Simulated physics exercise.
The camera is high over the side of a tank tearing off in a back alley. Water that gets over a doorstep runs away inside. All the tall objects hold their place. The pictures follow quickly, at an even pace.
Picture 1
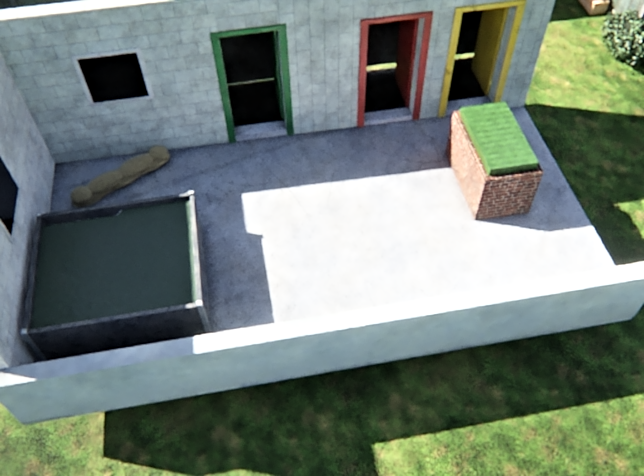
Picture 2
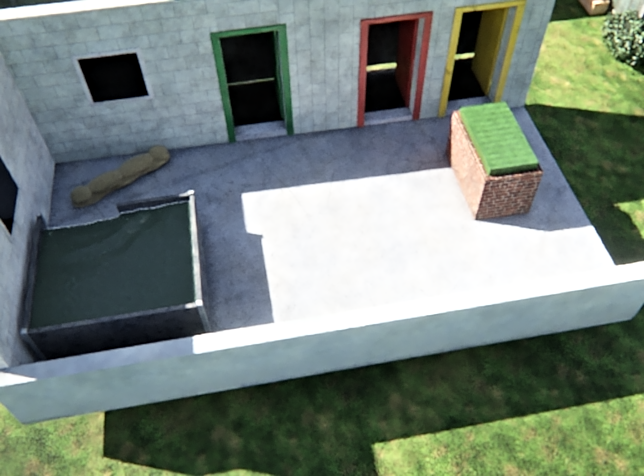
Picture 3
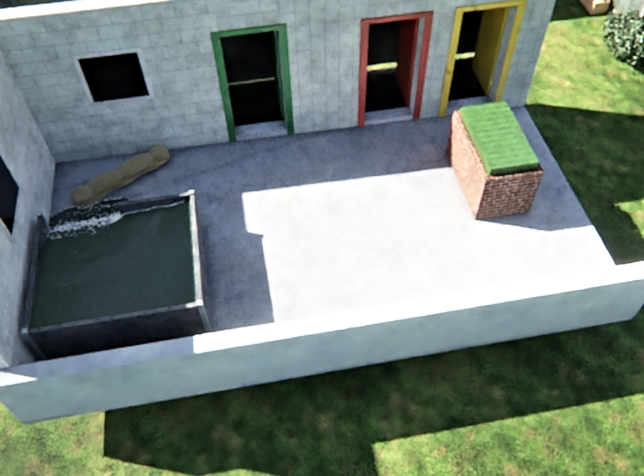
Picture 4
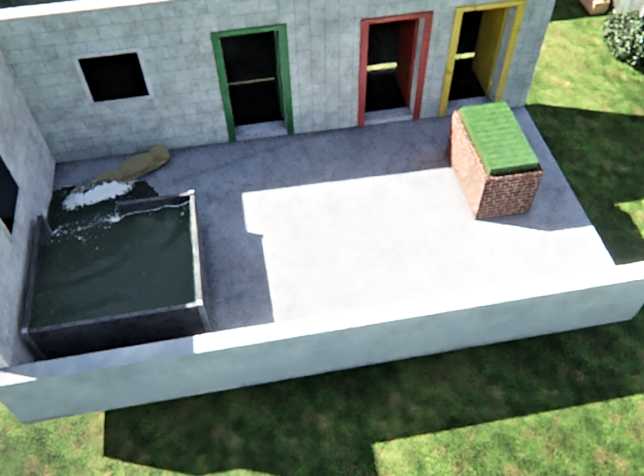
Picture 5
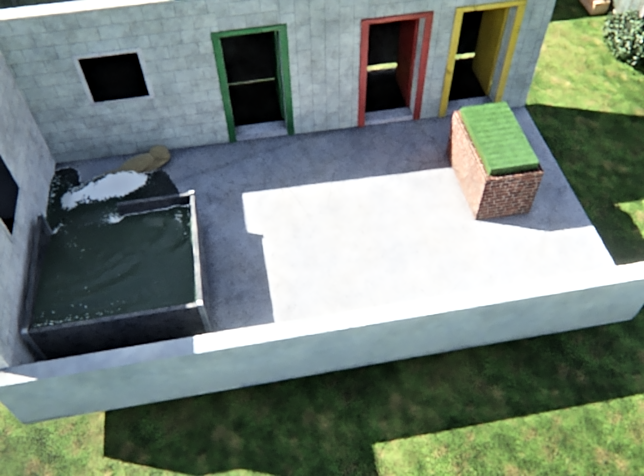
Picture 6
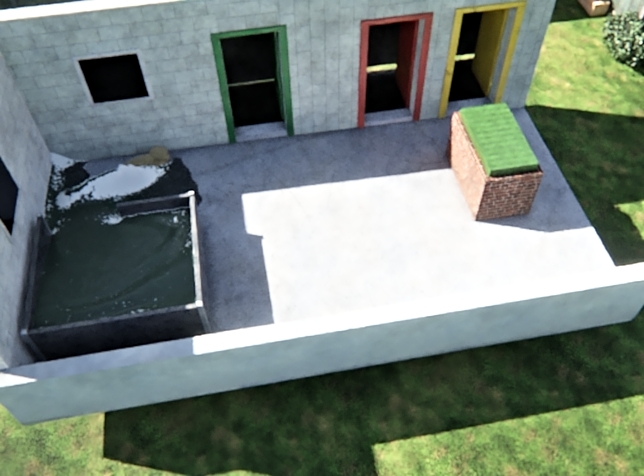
In a walled yard beside a pale block building, the far side of a water-filled tank opened, and dark, foaming water poured out around a tan object and spread toward the building wall.
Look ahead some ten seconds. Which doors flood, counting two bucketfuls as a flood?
In the end: The yellow door admits no more than that; the red door admits no more than that; the green door admits no more than that.
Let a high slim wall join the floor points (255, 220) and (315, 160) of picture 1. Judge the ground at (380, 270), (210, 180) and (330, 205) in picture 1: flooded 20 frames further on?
In that order: Free of water, wet, not flooded.
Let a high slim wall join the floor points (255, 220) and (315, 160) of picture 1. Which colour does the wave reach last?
The yellow-painted one.
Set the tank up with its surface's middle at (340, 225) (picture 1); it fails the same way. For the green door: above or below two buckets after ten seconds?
My reading: Green is over.
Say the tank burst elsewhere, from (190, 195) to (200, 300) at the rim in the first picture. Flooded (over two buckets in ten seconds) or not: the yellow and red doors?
In short: Yellow holds; red is over.
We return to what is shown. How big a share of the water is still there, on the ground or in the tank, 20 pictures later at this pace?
Near 100 in a hundred.
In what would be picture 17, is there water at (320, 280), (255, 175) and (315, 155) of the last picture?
In that order: No water, under water, wet.
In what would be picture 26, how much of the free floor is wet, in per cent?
Near 60 in a hundred.
A moment on, water covers 20 % of the floor; the yellow door not reached, the red door not reached, the green door wet at the sill, nothing in.
Next, water covers 35 % of the floor; the yellow door not reached, the red door wet at the sill, nothing in, the green door wet at the sill, nothing in.
Then, water covers 60 % of the floor; the yellow door wet at the sill, nothing in, the red door wet at the sill, nothing in, the green door wet at the sill, nothing in.
Later, water covers 80 % of the floor; the yellow door wet at the sill, nothing in, the red door wet at the sill, nothing in, the green door wet at the sill, nothing in.
In the end, water covers 80 % of the floor; the yellow door wet at the sill, nothing in, the red door wet at the sill, nothing in, the green door wet at the sill, nothing in.
